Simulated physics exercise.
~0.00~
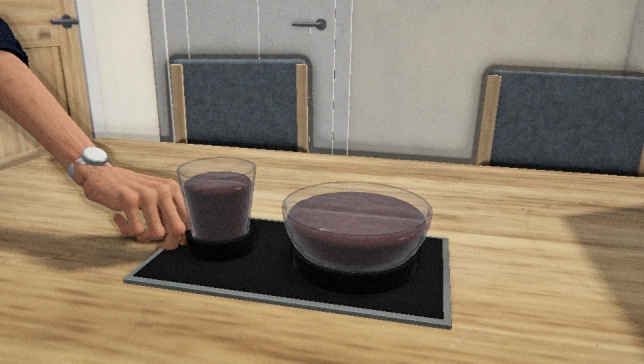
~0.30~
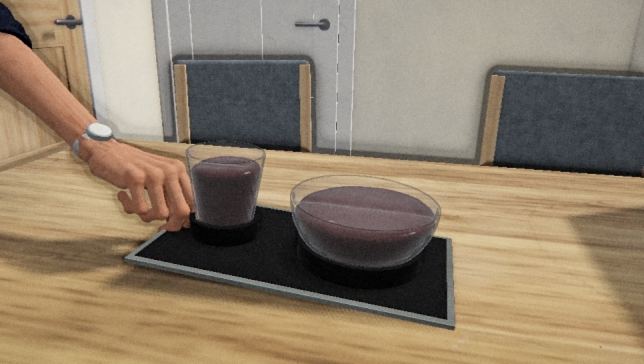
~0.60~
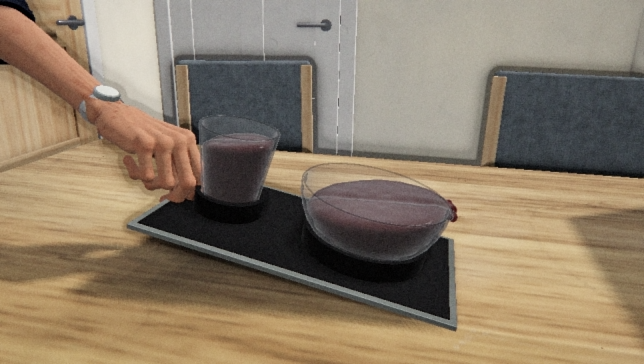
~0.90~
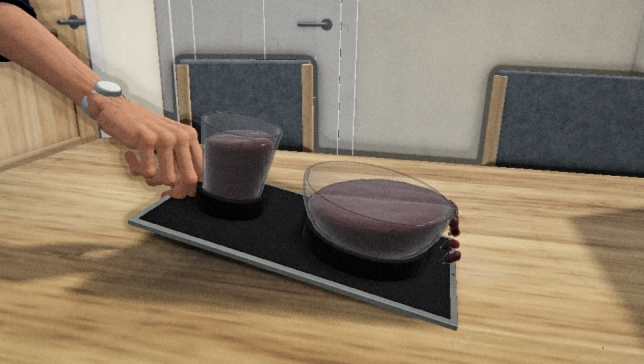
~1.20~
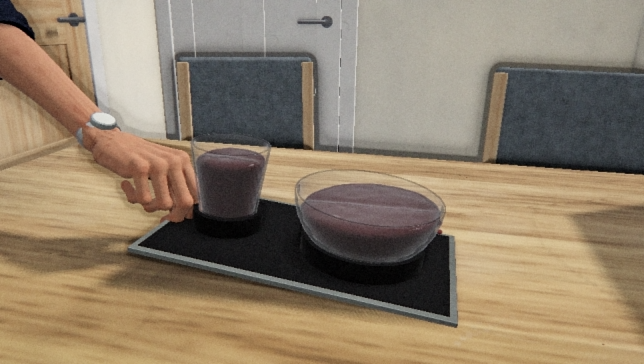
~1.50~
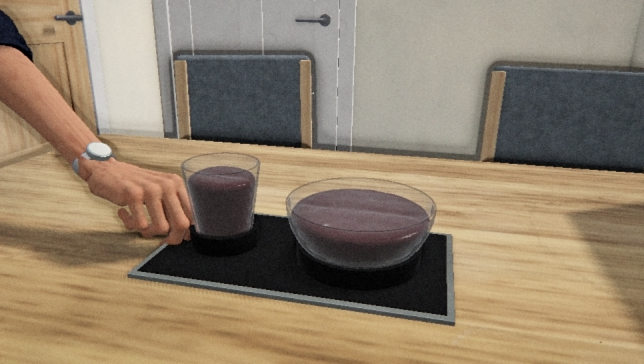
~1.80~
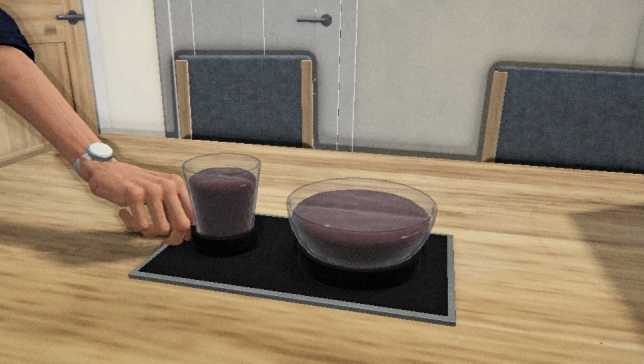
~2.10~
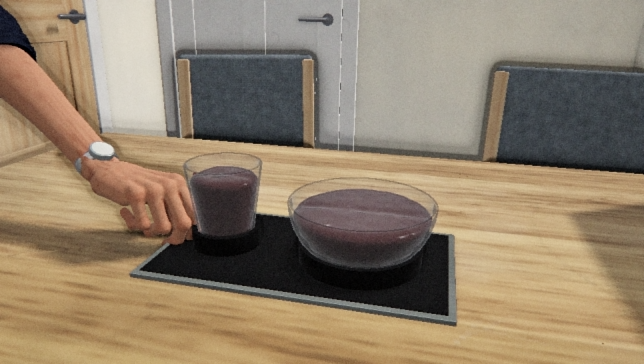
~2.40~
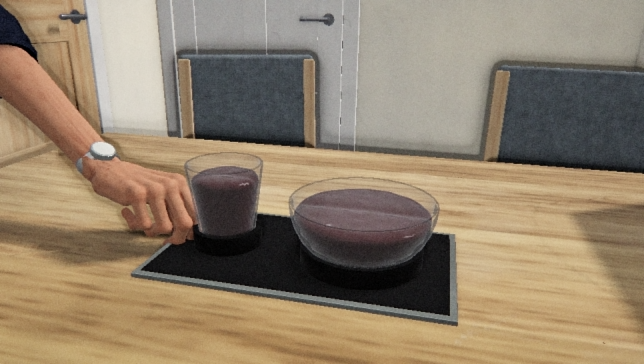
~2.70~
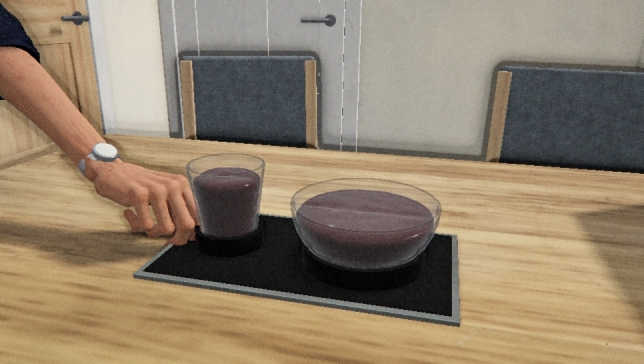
A hand lifted the left edge of a black tray holding a glass and a round bowl of dark purple liquid, and some spilled over the bowl's right rim before the hand lowered the tray flat, both containers still upright.
